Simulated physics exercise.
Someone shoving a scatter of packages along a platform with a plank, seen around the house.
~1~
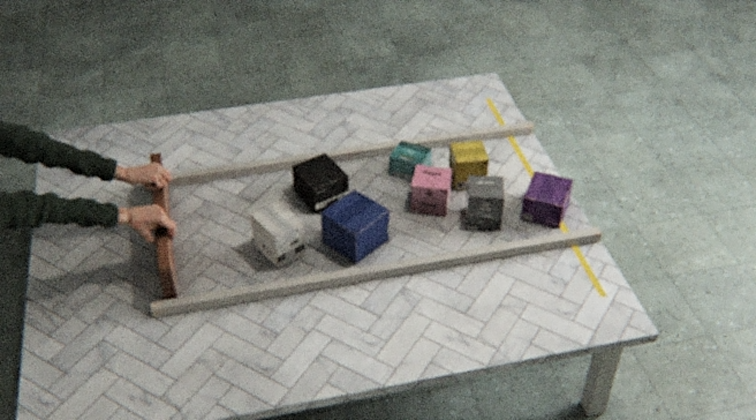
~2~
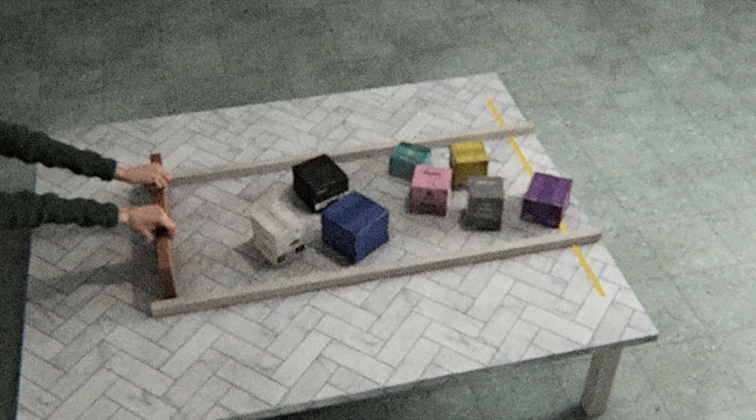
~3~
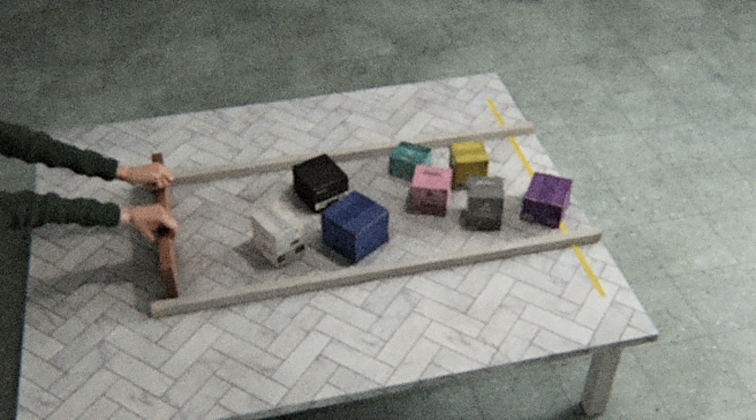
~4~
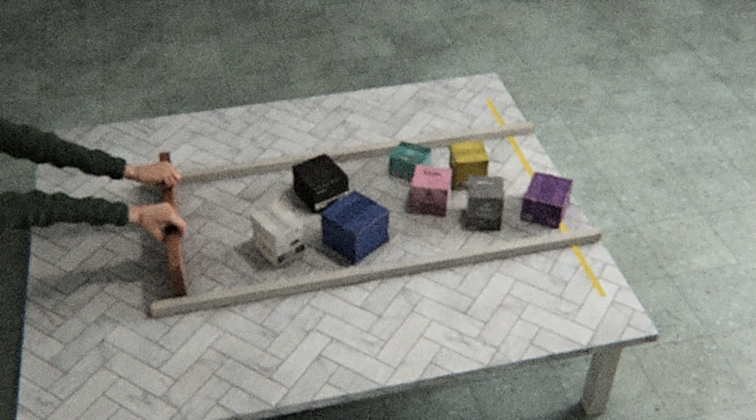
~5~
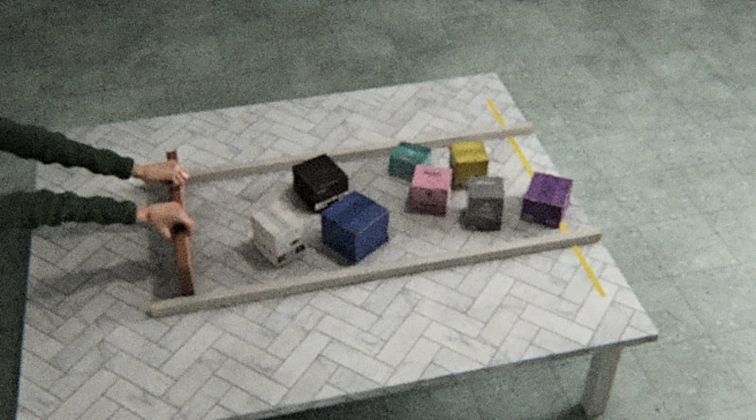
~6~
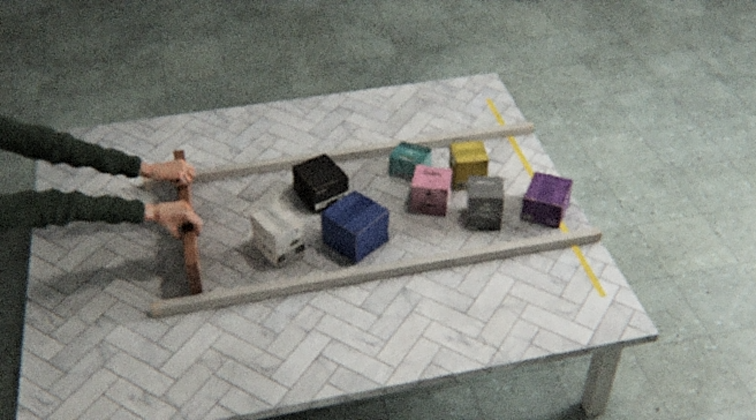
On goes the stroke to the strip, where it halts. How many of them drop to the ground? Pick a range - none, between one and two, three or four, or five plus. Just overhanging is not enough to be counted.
Range: Five plus.
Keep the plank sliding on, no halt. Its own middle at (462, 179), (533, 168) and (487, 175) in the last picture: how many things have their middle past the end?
1; 5; 2.
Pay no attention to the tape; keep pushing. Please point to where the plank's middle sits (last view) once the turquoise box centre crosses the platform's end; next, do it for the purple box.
Around (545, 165), then around (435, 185).
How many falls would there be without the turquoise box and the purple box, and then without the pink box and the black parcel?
The first count is 4 and the second is 3.
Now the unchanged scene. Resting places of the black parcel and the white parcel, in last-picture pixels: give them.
Middles: Around (548, 154) and around (570, 192).
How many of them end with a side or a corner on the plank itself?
The number is 3.
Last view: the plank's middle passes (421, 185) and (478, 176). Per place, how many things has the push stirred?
I get 8 at the one place and 8 at the other.
Soon after, none off yet; purple box at rest near (547, 199); yellow parcel at rest near (468, 166); grey box at rest near (484, 203).
In the end, the number that fall off is five or more; gone, blue parcel, pink box, grey box, yellow parcel and purple box.
